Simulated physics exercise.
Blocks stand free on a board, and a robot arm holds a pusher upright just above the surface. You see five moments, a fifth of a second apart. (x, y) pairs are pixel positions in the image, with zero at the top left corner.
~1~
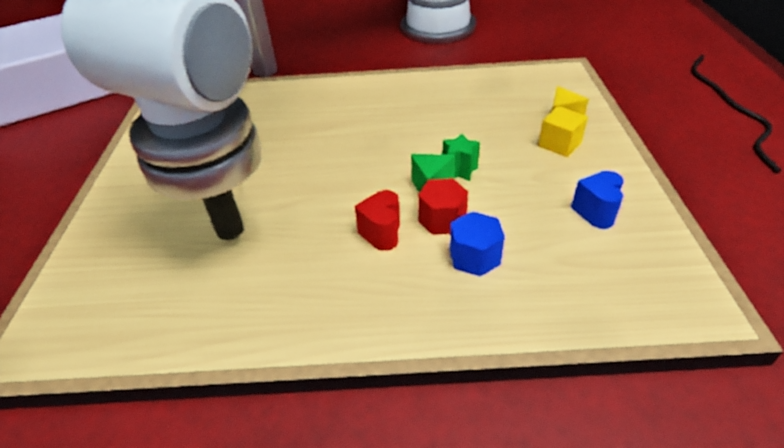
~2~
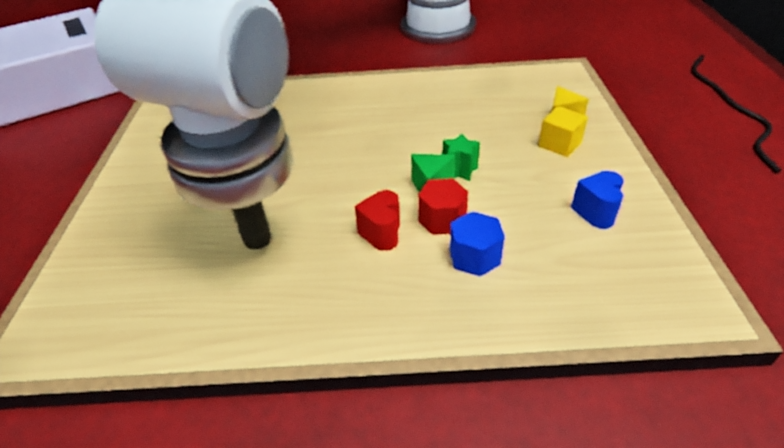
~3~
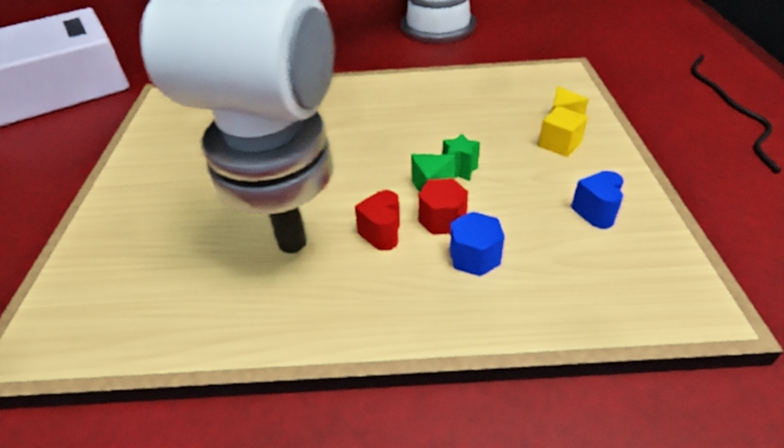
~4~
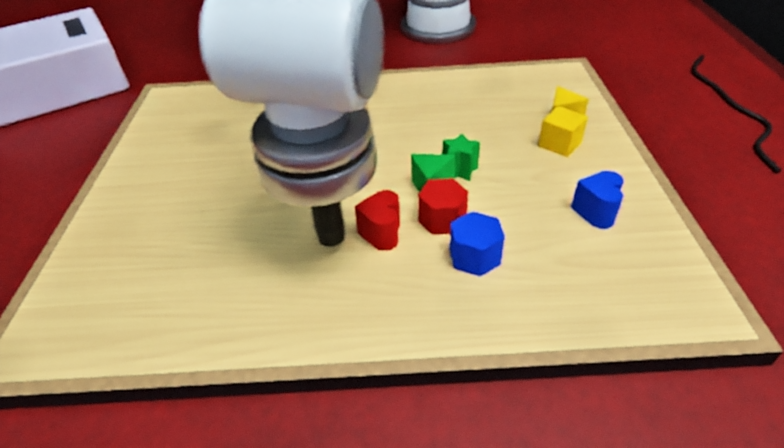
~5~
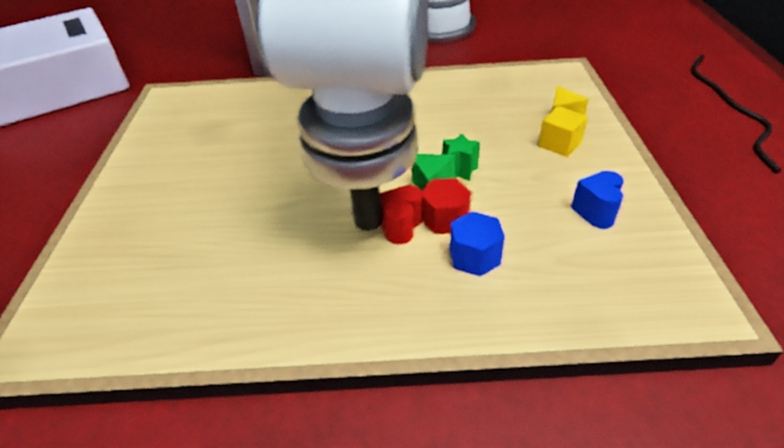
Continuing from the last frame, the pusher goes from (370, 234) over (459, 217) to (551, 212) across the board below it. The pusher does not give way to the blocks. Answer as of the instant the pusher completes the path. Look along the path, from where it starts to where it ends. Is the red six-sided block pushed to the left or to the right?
Taking start-to-end as forward, the block's sideways shift goes to the left.
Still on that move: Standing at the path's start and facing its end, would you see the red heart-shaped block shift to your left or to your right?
Over to the left.
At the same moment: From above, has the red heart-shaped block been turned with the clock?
No, that is not what happens.
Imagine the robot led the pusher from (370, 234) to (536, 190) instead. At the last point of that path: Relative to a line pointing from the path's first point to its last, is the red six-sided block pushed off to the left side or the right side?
Over to the right.
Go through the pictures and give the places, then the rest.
In the first picture, pusher's lower end at (231, 231); red heart-shaped block at (380, 206); green triangular piece at (431, 162); red six-sided block at (443, 192); green star-shaped block at (461, 144).
In the second picture, pusher at (258, 241); blocks still.
In the third picture, pusher at (293, 244); blocks still.
In the fourth picture, pusher at (332, 238); blocks still.
In the fifth picture, pusher at (368, 223); red heart-shaped block at (399, 199); green triangular piece at (431, 162); red six-sided block at (446, 192); green star-shaped block at (461, 144).
The first path, step by step. One third of the way, pusher at (430, 210); red heart-shaped block at (457, 183); green triangular piece at (441, 156), turned 55° anticlockwise; red six-sided block at (498, 184), turned 45° clockwise; green star-shaped block at (461, 138), turned 40° clockwise.
Two thirds of the way, pusher at (491, 203); red heart-shaped block at (500, 167), turned 40° anticlockwise; green triangular piece at (441, 156), turned 55° anticlockwise; red six-sided block at (545, 175), turned 90° clockwise; green star-shaped block at (461, 138), turned 40° clockwise.
At the end, pusher at (553, 200); red heart-shaped block at (502, 164), turned 55° anticlockwise; green triangular piece at (441, 156), turned 55° anticlockwise; red six-sided block at (567, 164), turned 85° clockwise; green star-shaped block at (461, 138), turned 40° clockwise.
